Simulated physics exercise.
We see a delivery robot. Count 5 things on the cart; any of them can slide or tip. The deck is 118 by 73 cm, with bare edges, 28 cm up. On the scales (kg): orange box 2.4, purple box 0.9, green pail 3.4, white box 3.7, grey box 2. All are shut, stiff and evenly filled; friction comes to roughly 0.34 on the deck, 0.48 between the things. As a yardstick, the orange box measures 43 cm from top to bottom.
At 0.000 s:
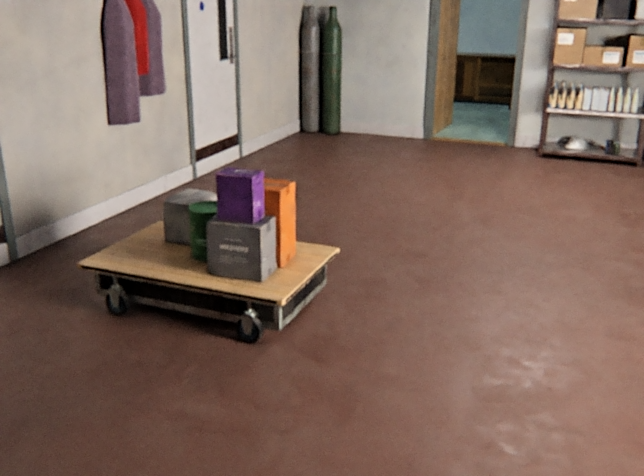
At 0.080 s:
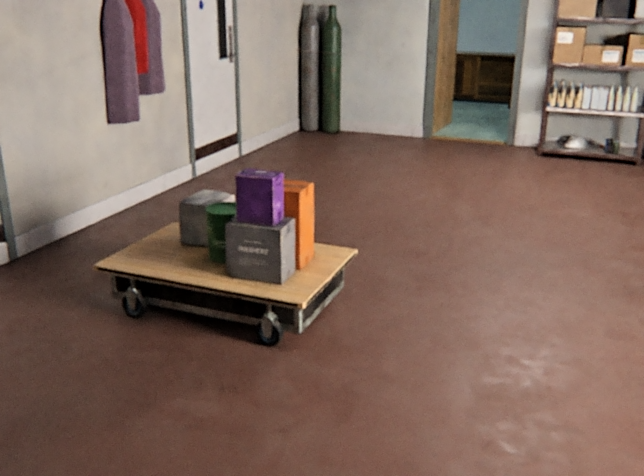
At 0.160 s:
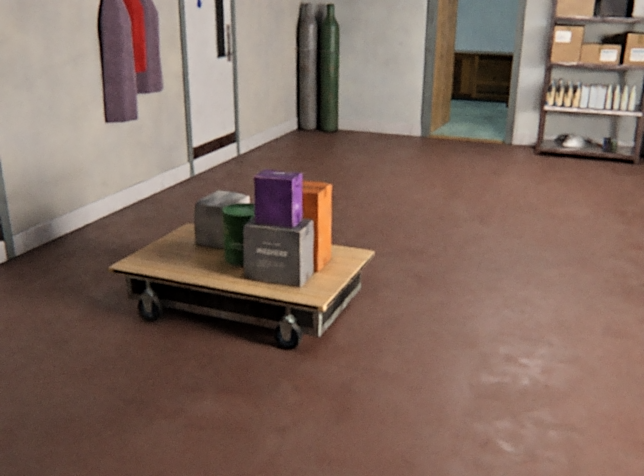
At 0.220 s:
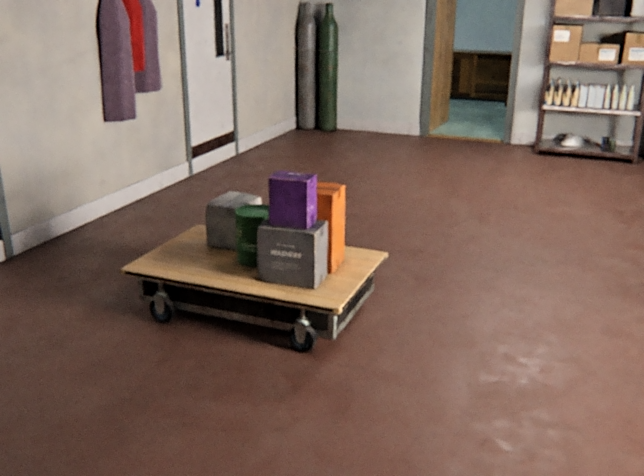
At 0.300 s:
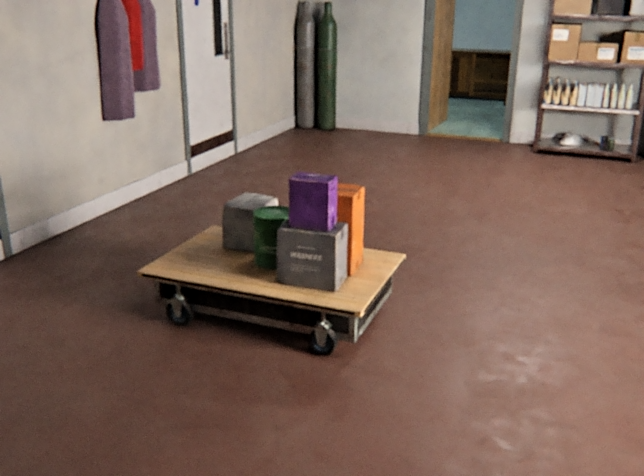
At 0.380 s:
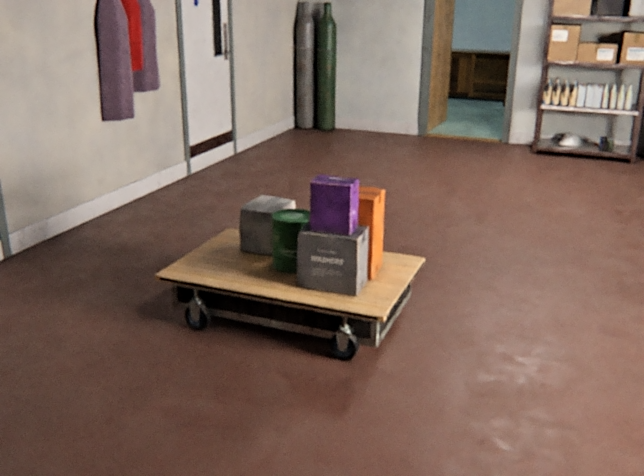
To begin with, a low wheeled cart with a bare wooden deck stands left of centre, carrying a green pail and orange, purple and two greyish boxes clustered together. It rolls steadily rightward and slightly nearer across the reddish-brown floor, the load riding along upright with no obvious shifting.
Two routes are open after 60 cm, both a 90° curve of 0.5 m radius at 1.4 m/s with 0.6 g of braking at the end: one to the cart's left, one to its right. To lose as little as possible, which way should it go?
Fewer things are lost with the left turn.
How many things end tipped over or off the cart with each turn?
Left: 4; right: 5.
Turning left. Around 0.78 s, cart has run 109 cm, turned 39°; purple box and grey box now off the cart; orange box shifted 41 cm near (471, 232); green pail shifted 18 cm.
Around 0.98 s, cart has run 137 cm, turned 71°; orange box now off the cart; green pail shifted 39 cm; white box shifted 9 cm.
Around 1.38 s, cart has run 184 cm, turned 90°; green pail now off the cart; white box shifted 11 cm.
Finally (2.0 s), off the cart, orange box, purple box, green pail and grey box; not toppled but over 10 cm from the start, white box. In the last view, orange box near (599, 271).
Turning right instead, orange box, purple box, green pail, white box and grey box tipped over or off the cart, 5 of 5 in all.
